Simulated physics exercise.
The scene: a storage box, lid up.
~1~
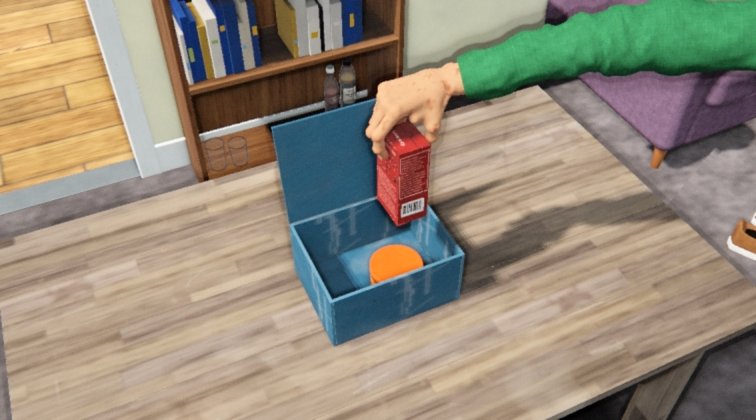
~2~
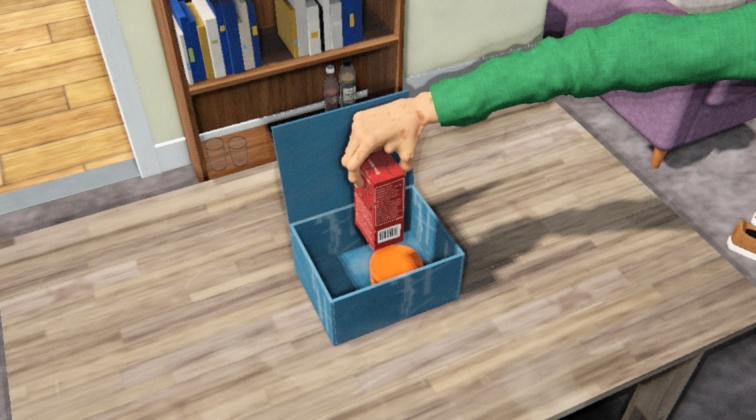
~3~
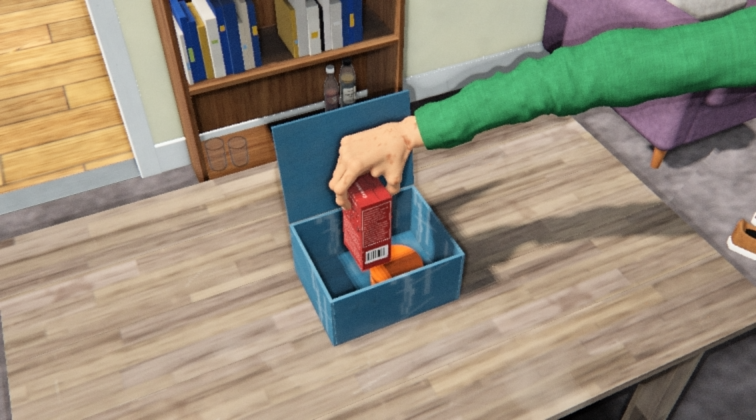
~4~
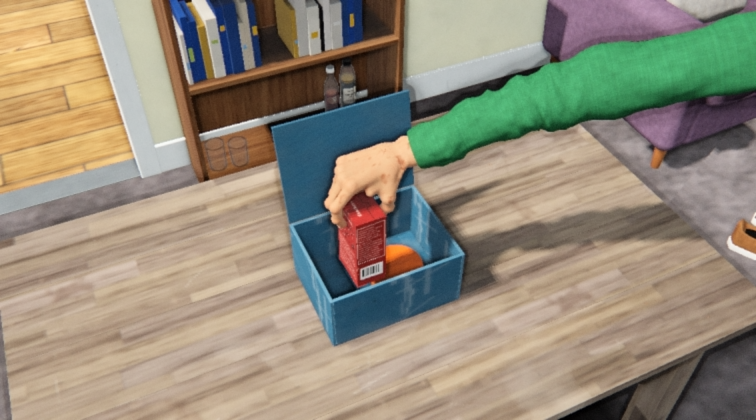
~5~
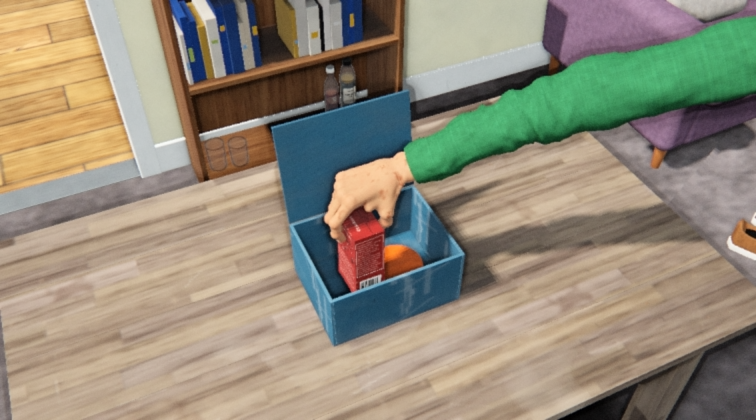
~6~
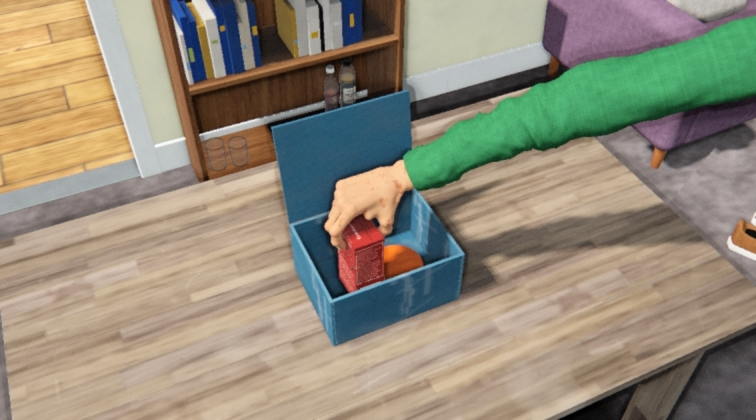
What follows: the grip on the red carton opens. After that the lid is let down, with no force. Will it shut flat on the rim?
The lid will not close.
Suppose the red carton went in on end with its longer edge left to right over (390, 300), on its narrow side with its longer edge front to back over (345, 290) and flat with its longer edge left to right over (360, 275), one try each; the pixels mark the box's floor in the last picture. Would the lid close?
First try: It stays ajar; second try: It sits on the rim; third try: It closes.
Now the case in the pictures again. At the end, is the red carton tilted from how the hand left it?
It stays as placed.
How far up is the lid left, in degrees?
About 18°.
Then, 1.20 s later than the last frame, lid starting down; red carton moved about its own width near (361, 282).
Then, 1.70 s later than the last frame, lid 48° above the rim; red carton moved about its own width near (361, 282).
When it is over, lid 17° above the rim; moved from the start, red carton; orange tub as before. End places, in pixels of the last picture, red carton near (361, 282).
